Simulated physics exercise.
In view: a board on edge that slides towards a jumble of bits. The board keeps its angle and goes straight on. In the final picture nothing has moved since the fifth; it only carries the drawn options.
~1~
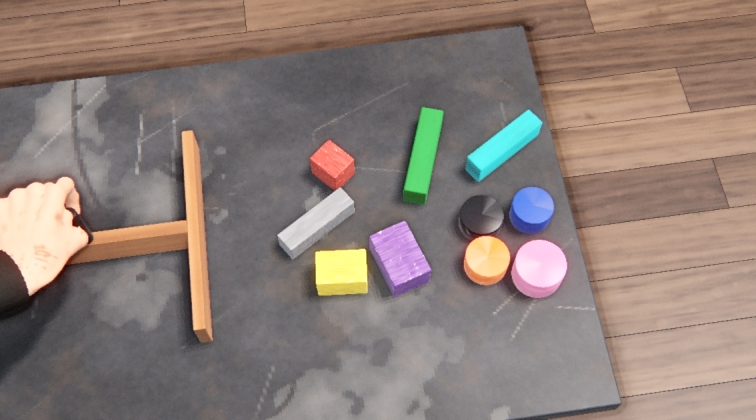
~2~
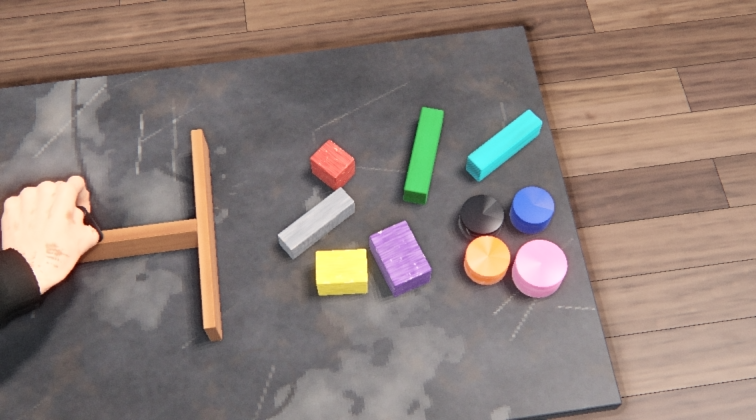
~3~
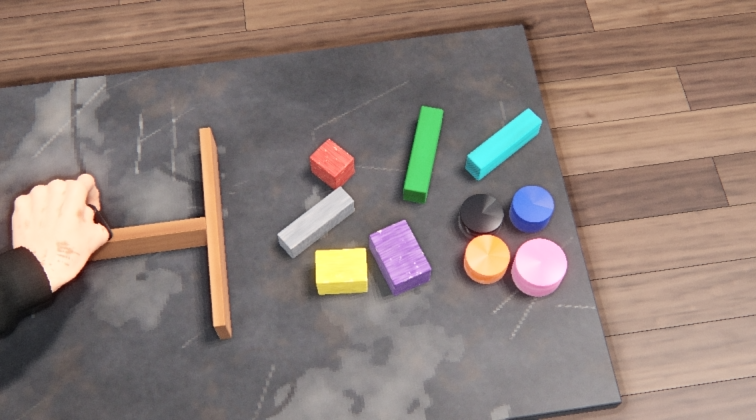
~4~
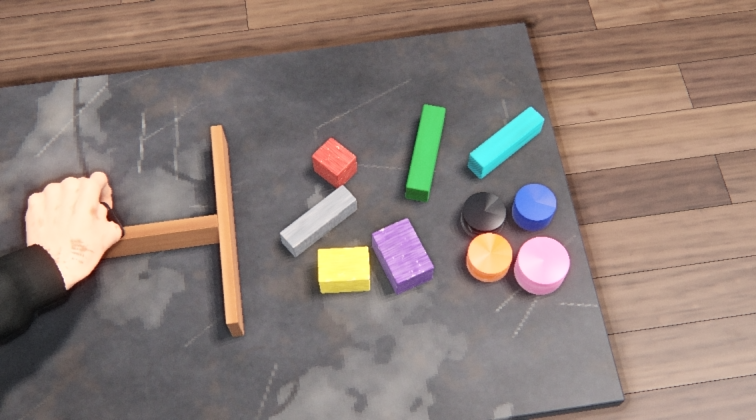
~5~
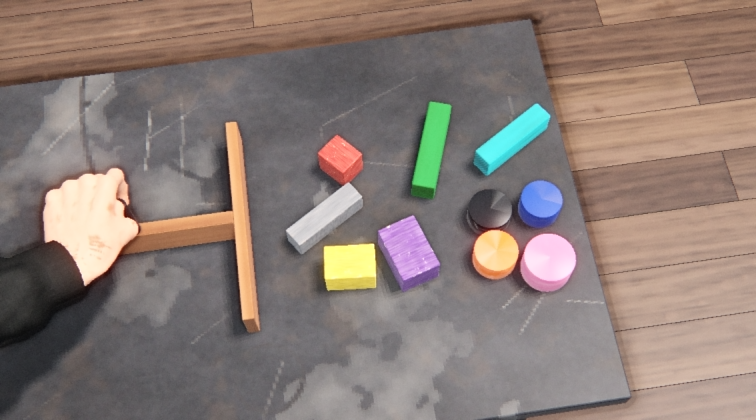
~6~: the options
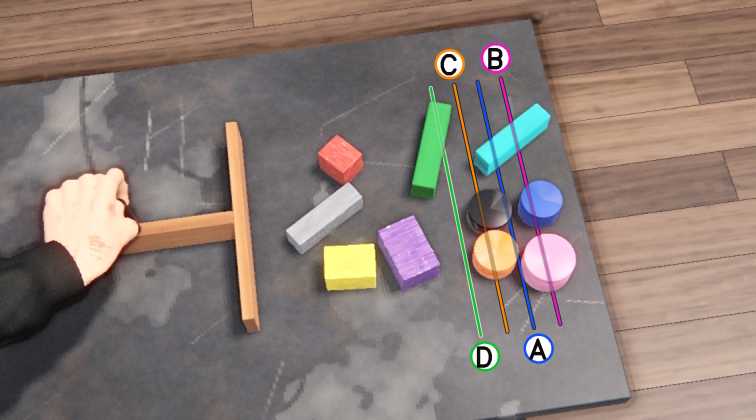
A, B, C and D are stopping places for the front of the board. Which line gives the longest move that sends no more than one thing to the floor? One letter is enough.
D is the last line within the limit.
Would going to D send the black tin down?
By then, no.
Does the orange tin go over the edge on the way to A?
Yes.
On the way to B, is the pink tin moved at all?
By then, yes.
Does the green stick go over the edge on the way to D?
No.
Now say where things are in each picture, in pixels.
In the first frame, turquoise stick (503, 145); orange tin (487, 261); blue tin (532, 211).
In the second frame, board (202, 224); yellow block (342, 273).
In the third frame, board (212, 222); red block (333, 165).
In the fourth frame, board (224, 219); green stick (426, 153).
In the fifth frame, board (239, 215); pink tin (548, 263); turquoise stick (512, 139); orange tin (496, 255).
On the copy, A at (504, 197); B at (529, 194); C at (479, 200); D at (454, 204).
On D. First, board (316, 205); yellow block (356, 265); grey bar (359, 206).
Then, board (395, 194); blue tin (552, 202); pink tin (565, 264).
Finally, board (451, 186); blue tin over the edge; pink tin (585, 267); one fallen.
By contrast, A drops four; B drops seven; C drops three.
